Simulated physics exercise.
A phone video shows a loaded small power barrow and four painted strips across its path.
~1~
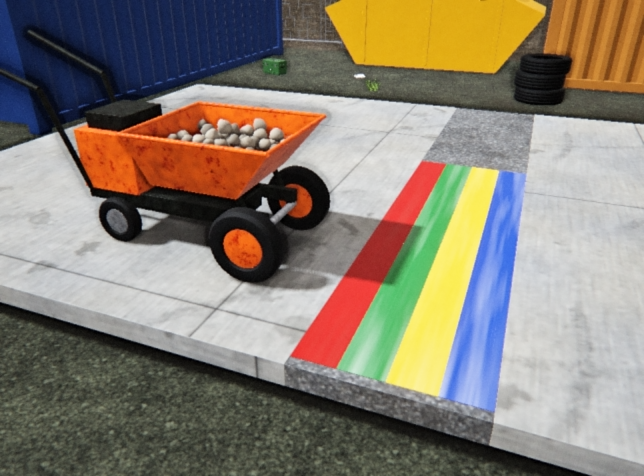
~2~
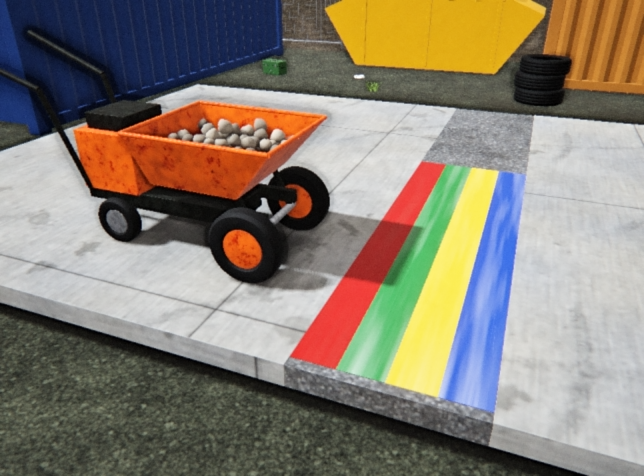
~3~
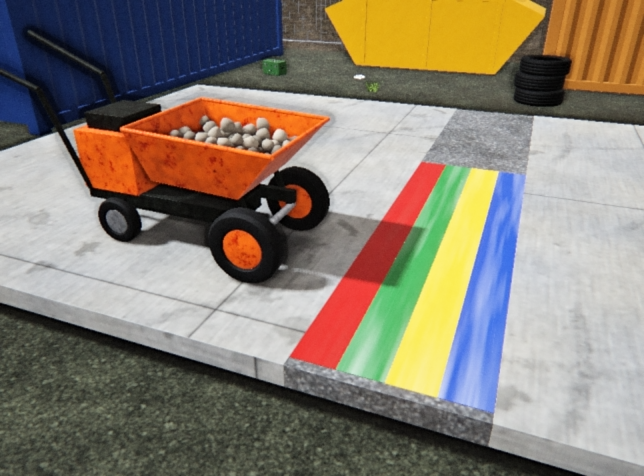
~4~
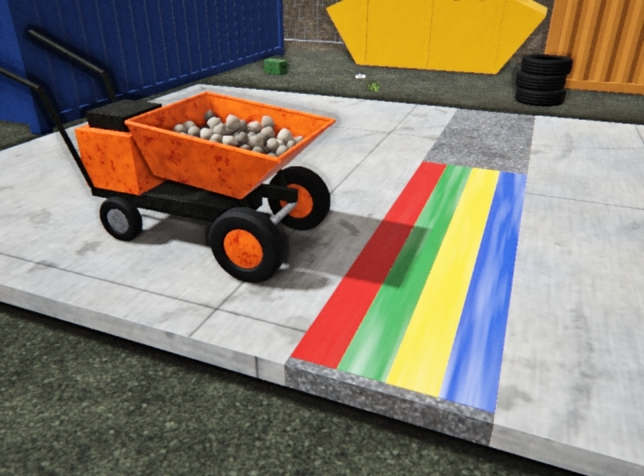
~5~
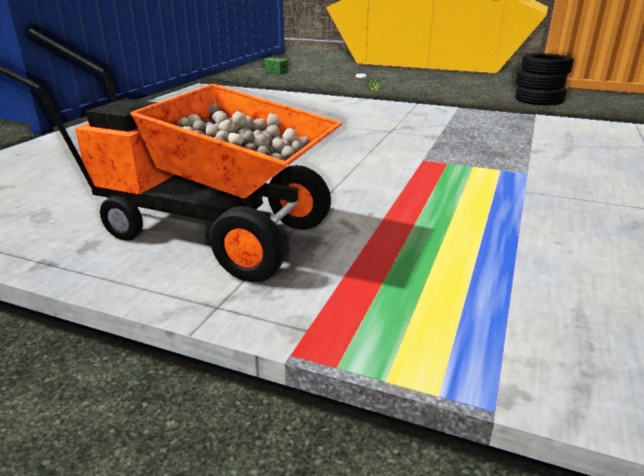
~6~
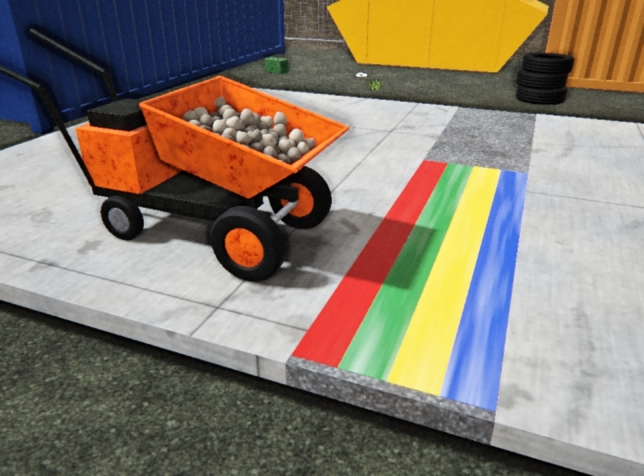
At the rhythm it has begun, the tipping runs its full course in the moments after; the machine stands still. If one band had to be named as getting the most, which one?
I would name green.
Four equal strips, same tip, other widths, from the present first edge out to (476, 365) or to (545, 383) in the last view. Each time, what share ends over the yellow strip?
The first gives around 20 %, the second around 20 %.
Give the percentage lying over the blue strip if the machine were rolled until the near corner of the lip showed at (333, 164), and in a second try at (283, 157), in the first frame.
The first gives close to 30 per cent and the second 10 per cent.
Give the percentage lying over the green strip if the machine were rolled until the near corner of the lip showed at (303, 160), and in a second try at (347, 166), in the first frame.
Roughly 30 per cent at the first spot and 0 per cent at the second.
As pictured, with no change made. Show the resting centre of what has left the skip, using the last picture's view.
Near pixel (407, 271).
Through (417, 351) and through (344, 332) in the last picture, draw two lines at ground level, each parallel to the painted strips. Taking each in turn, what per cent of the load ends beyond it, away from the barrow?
20 and 80 in a hundred.
Soon after the last picture, skip tipped steeply; all in the skip.
A little later, skip tipped right over; most in the skip; a small part over the red strip; about a quarter over the green strip; a stray few over the yellow strip.
Later still, skip tipped right over; a small part in the skip; about a quarter over the red strip; about a third over the green strip; about a quarter over the yellow strip; a small part over the blue strip; a stray few off the paint.
At rest, skip tipped right over; a small part in the skip; about a quarter over the red strip; about a third over the green strip; about a quarter over the yellow strip; a small part over the blue strip; a stray few off the paint.
